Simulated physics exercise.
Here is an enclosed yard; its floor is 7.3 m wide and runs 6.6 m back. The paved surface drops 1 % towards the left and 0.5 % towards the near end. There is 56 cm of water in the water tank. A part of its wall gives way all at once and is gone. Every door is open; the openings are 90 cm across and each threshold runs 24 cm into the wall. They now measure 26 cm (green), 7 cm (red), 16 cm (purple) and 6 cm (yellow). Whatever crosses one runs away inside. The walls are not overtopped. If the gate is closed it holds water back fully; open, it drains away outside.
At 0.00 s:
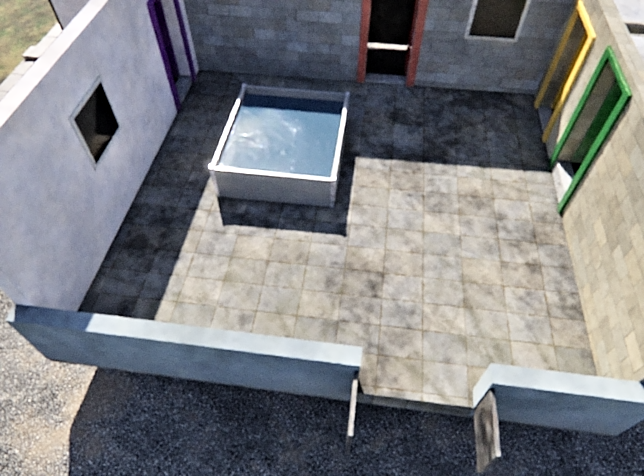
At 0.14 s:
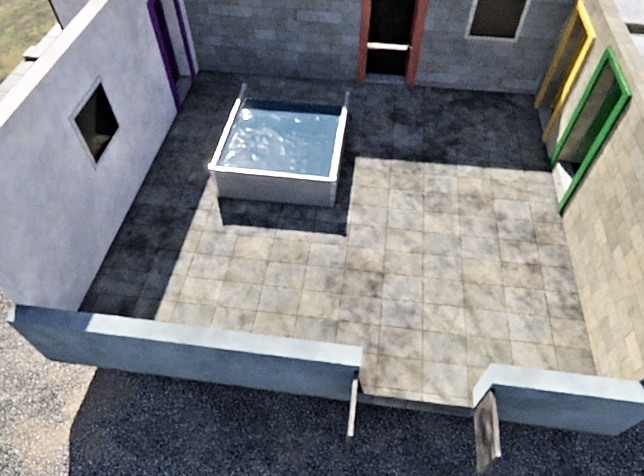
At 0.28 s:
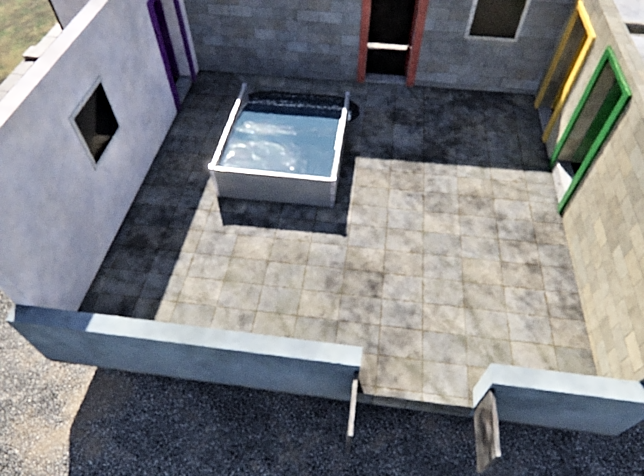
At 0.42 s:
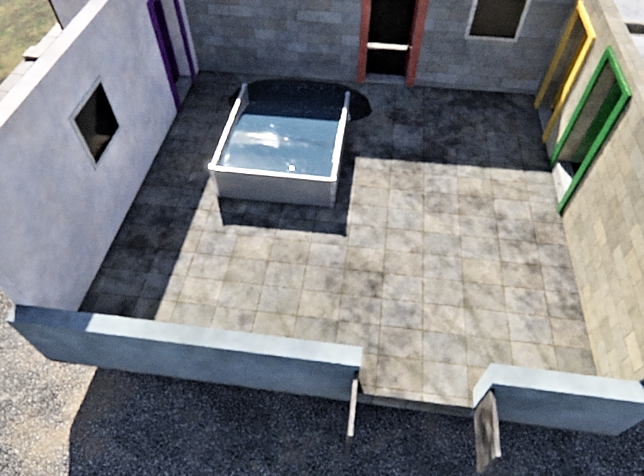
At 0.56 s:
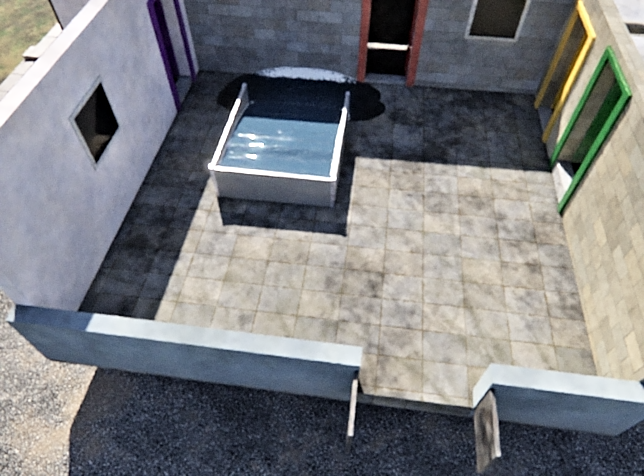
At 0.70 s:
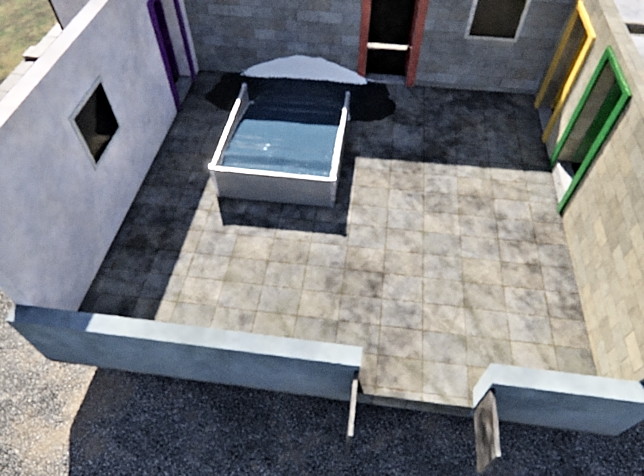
Water in a pale-walled, box-shaped tank ripples and then spreads out past its far side, in a paved, walled yard seen from above the near wall. A purple-framed doorway stands at the back left, a reddish one in the grey back wall, and yellow and green ones on the right. A dark patch widens behind the tank, then a pale, curved shape rises beyond it, while the camera stays still.
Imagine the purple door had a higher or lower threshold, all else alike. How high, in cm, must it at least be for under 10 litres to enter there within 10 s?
It would have to be roughly 28 cm high.
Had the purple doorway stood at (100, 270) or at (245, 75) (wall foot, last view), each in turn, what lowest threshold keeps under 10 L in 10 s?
Roughly 10.5 and 24 cm.
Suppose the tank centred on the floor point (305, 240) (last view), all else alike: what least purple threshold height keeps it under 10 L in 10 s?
About 21 cm.
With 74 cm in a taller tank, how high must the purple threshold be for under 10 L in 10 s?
Some 37 cm.
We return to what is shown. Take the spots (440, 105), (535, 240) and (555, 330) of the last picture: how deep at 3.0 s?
About 7, 0 and 0 cm.
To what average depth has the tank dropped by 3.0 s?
Roughly 15 cm on average.
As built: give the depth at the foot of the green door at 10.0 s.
Some 2.0 cm.
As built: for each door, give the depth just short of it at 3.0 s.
Depths in cm: Green 0, red 13, purple 28, yellow 14.
After 1.4 s water covers 10 % of the floor, deepest (41 cm) near (301, 85); 2 cm at the purple door, 0 litres in over its 16 cm threshold.
After 3.0 s water covers 35 % of the floor, deepest (33 cm) near (198, 73); 28 cm at the purple door, 51 litres in over its 16 cm threshold.
After 10.0 s water covers 95 % of the floor, deepest (10 cm) near (65, 337); 8 cm at the purple door, 102 litres in over its 16 cm threshold.
At the purple door as built, the water arrived by 1.4 s and peaked near 29 cm at 2.6 s.
With a threshold of 25 cm, 21 litres would have come in within the 10 s; with 33.5 cm, 1 litre. So under 10 litres takes about 28 cm.
